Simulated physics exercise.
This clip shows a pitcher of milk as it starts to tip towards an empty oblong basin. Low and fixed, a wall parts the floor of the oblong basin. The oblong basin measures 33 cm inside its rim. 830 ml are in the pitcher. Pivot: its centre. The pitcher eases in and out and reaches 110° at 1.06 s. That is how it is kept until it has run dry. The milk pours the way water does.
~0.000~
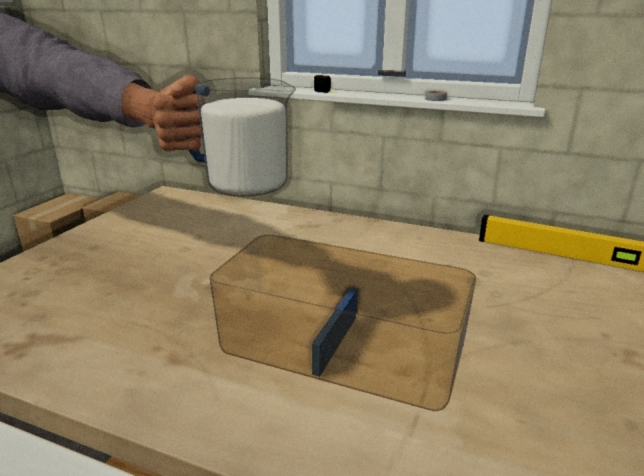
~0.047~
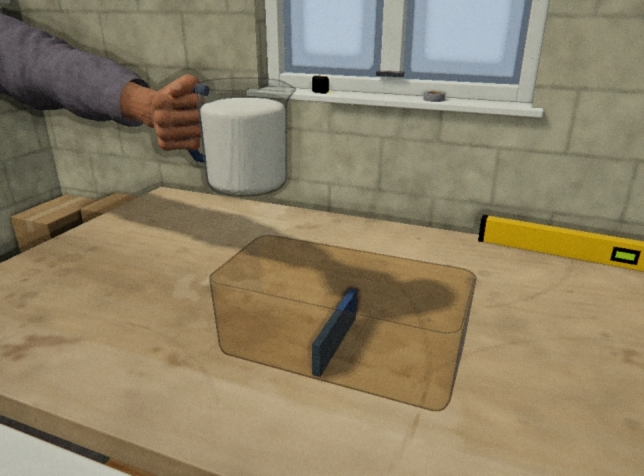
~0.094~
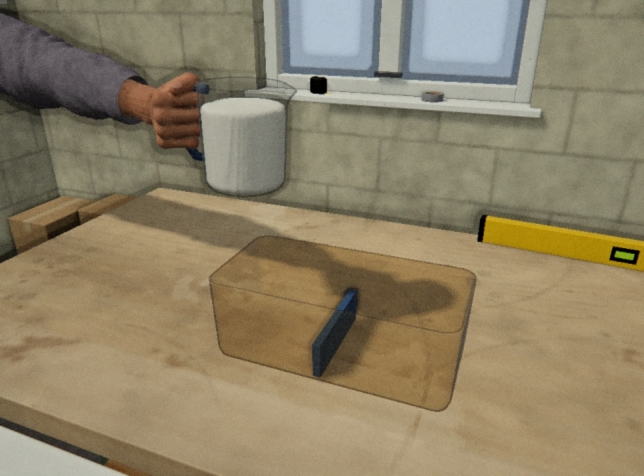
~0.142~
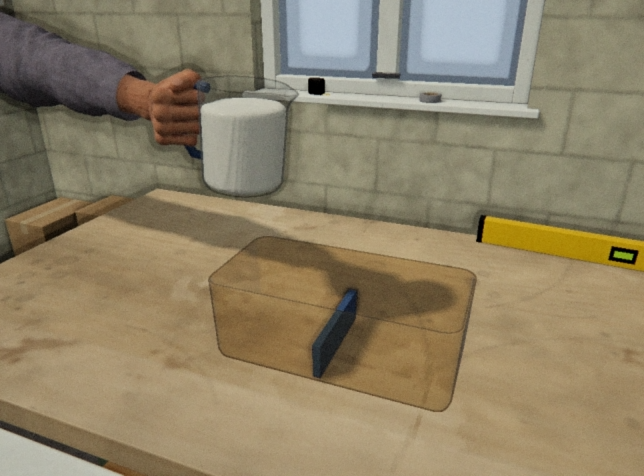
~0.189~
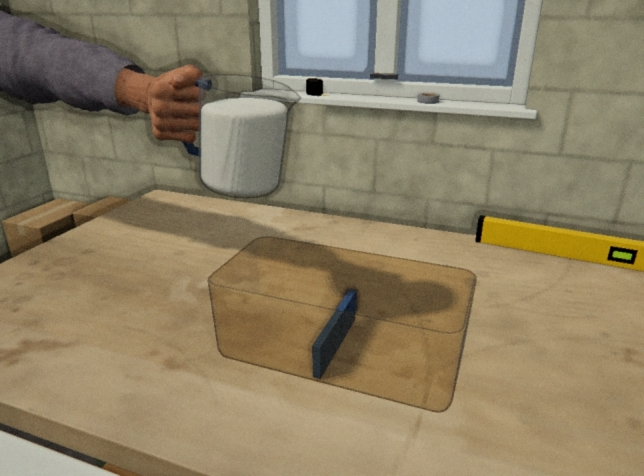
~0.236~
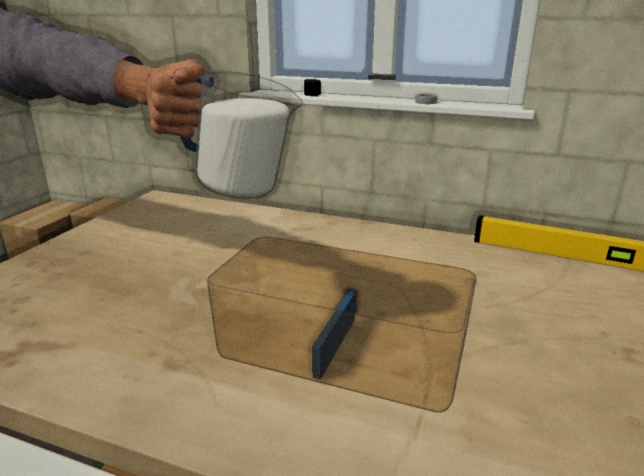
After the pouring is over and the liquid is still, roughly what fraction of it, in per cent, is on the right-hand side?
Roughly 76 out of 100 parts.
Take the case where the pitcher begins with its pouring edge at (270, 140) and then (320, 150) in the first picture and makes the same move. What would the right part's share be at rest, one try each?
Near 5 in a hundred on the first go and near 85 in a hundred on the second.
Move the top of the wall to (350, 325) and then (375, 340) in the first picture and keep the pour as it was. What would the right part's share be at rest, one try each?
First try about 55 %, second try about 20 %.
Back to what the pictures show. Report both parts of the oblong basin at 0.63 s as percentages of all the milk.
I'd say some 0 on the left and some 2 on the right.
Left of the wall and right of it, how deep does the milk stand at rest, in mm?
Roughly 8 mm on the left side and 26 mm on the right side.
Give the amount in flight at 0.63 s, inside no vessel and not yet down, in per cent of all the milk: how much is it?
It comes to roughly 16 per cent.
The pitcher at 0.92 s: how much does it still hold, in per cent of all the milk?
About 24 per cent.
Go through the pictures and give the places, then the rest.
It leans 0°; its right rim is at (294, 89); the milk meets the walls at (210, 102) and (283, 108); the oblong basin's rim runs from (236, 256) to (469, 302); the wall's top is at (336, 315), in the first picture.
It leans 1°; its right rim is at (294, 90); the milk meets the walls at (210, 102) and (283, 108), in the second picture.
It leans 2°; its right rim is at (296, 91); the milk meets the walls at (210, 102) and (284, 109), in the third picture.
It leans 5°; its right rim is at (297, 94); the milk meets the walls at (210, 103) and (284, 109), in the fourth picture.
It leans 8°; its right rim is at (300, 98); the milk meets the walls at (211, 103) and (286, 110), in the fifth picture.
It leans 13°; its right rim is at (302, 104); the milk meets the walls at (211, 104) and (289, 111), in the sixth picture.
By 0.63 s the tilt is 72° and 81 per cent is still to pour, 0 is left of the wall and 2 right of it.
By 0.92 s the tilt is 106° and 24 per cent is still to pour, 2 is left of the wall and 49 right of it.
By 1.23 s the tilt is 110° and 1 per cent is still to pour, 19 is left of the wall and 75 right of it.
By 1.56 s the tilt is 110° and 0 per cent is still to pour, 23 is left of the wall and 76 right of it.
At rest 23 per cent lies left of the wall, 76 right of it and 2 outside.
